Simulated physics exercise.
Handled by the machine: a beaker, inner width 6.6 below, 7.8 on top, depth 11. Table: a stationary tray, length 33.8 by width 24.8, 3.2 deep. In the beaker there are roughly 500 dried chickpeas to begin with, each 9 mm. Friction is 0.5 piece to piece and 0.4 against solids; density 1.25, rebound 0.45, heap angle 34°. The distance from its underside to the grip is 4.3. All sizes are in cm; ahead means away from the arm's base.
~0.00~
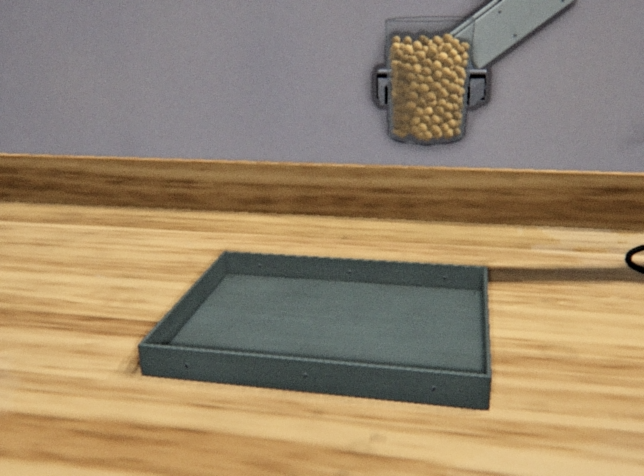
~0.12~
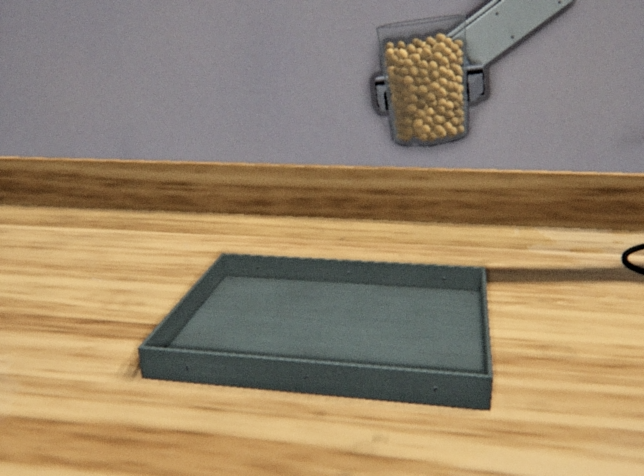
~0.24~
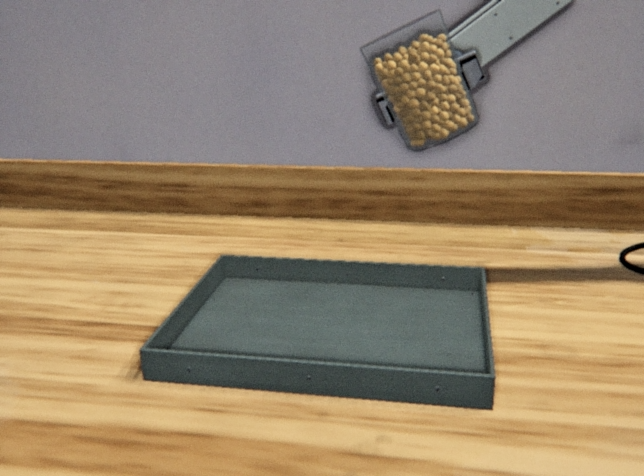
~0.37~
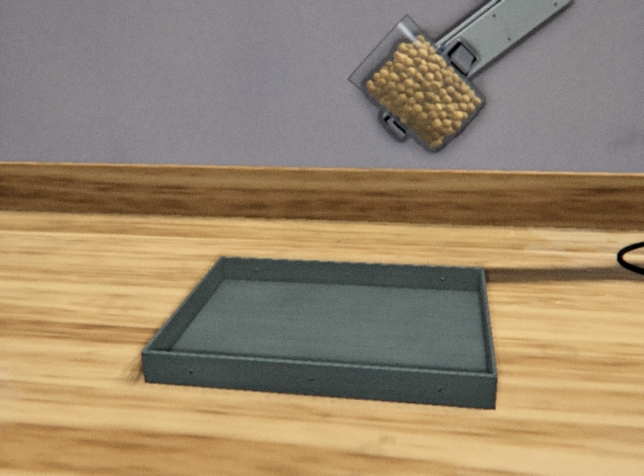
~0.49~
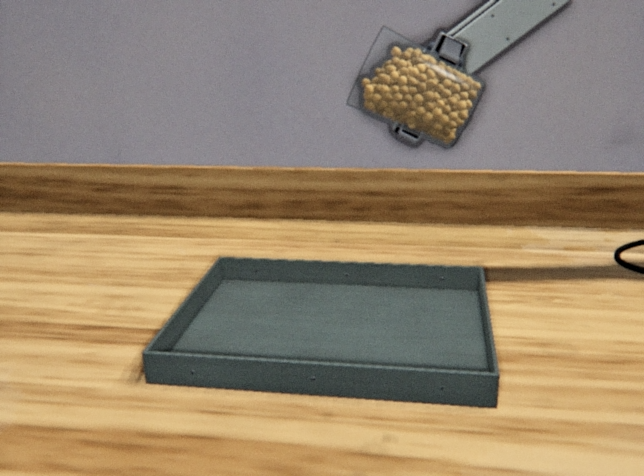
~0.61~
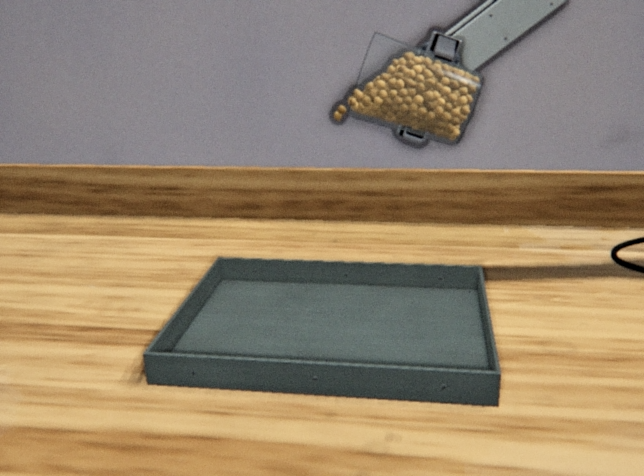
A clear beaker full of dried chickpeas, held by a machine arm above an empty grey tray, tilted steadily over to the left until the chickpeas slid up to its rim.
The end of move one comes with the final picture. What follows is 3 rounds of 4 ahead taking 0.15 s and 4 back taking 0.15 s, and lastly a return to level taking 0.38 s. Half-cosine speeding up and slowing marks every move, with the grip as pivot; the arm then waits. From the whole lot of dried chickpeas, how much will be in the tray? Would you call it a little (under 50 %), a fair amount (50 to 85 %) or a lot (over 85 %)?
I would call it a little, under 50 %.
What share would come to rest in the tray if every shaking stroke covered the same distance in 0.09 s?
I'd expect close to 55 per cent then.
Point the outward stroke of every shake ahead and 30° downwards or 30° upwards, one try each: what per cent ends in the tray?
Try one gives about 15 in a hundred, try two about 45 in a hundred.
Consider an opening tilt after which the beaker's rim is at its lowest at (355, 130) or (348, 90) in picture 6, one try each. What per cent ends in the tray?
About 75 and 10 %.
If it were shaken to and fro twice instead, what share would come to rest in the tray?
That change gives some 25 percent.
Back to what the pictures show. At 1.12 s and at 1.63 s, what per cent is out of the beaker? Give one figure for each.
About 15, 35.
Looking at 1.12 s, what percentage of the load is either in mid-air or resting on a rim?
I'd reckon close to 4 per cent.
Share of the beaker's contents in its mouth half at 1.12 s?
Estimate: Around 50 %.
By 1.12 s, tilted 71° forward, highest piece 29 above the table; 412 in the beaker, 68 in the tray, 18 in flight or on a rim.
By 1.63 s, tilted 54° forward, highest piece 29 above the table; 327 in the beaker, 158 in the tray, 1 on the table or floor, 12 in flight or on a rim.
By 2.09 s, level, highest piece 31 above the table; 327 in the beaker, 169 in the tray, 2 on the table or floor.
By 3.14 s, level, highest piece 31 above the table; 327 in the beaker, 169 in the tray, 2 on the table or floor.
Final count, 327 in the beaker, 169 in the tray, 2 on the table or floor. That is 34 % in the tray.
